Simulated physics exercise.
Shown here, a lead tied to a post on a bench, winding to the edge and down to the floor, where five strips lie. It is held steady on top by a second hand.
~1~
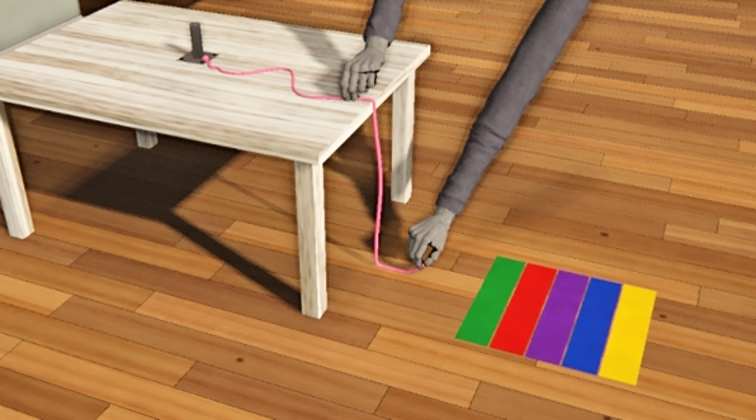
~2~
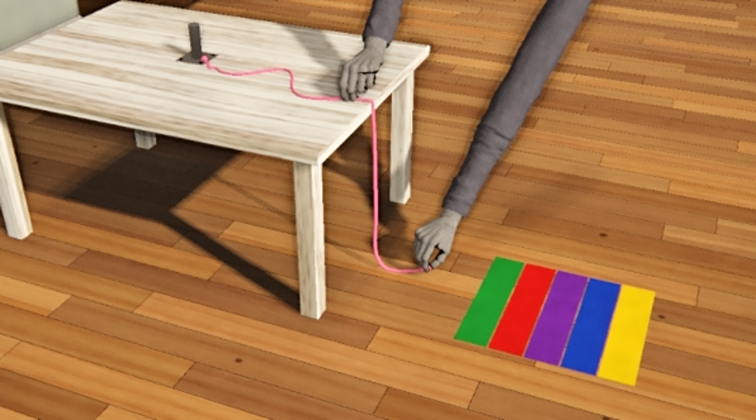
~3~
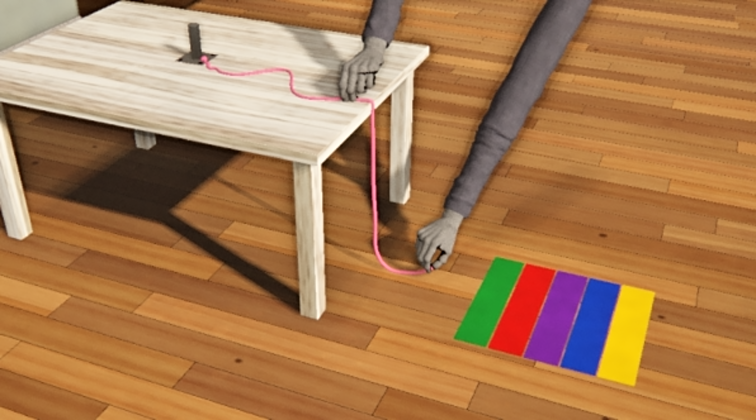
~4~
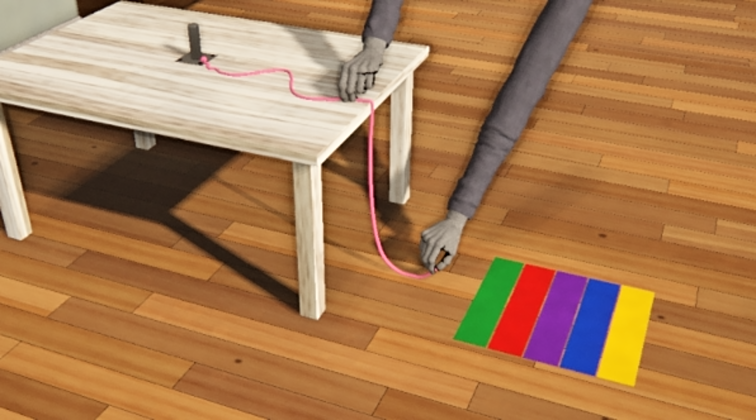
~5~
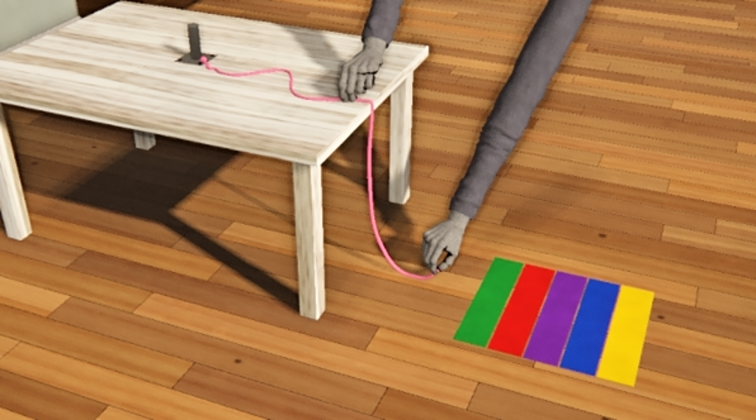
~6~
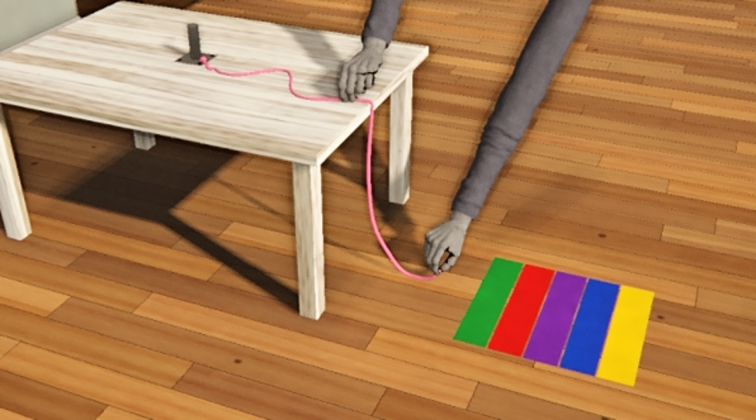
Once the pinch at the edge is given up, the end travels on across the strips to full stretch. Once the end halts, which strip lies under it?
The blue strip lies under it.
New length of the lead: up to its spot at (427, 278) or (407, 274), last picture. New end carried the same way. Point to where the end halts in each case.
The pixels are close to (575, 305) for the first and (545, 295) for the second.
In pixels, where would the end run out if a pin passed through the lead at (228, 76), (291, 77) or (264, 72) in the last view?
They end up at (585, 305), (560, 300) and (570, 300).
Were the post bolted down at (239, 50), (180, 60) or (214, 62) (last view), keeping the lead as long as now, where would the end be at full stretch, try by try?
The places are (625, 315), (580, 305) and (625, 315).
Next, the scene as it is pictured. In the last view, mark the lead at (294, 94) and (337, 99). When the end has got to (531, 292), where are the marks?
First mark (349, 94), second mark (378, 122).
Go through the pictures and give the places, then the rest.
End (423, 265); green (479, 325); red (513, 334); purple (548, 343); blue (585, 352); yellow (621, 362), in the first frame.
End (430, 267); lead through (216, 68) (283, 70) (305, 97) (373, 117) (375, 185) (375, 251), in the second frame.
End (431, 268), in the third frame.
End (435, 270); lead through (215, 69) (283, 70) (304, 98) (372, 117) (371, 184) (381, 251), in the fourth frame.
End (437, 270), in the fifth frame.
End (439, 271); lead through (214, 69) (282, 70) (304, 98) (371, 117) (369, 184) (387, 251), in the sixth frame.
Soon after, end near (530, 292); over red.
After that, end near (574, 302); over purple.
At the stop, end near (599, 308); over blue. The blue one.
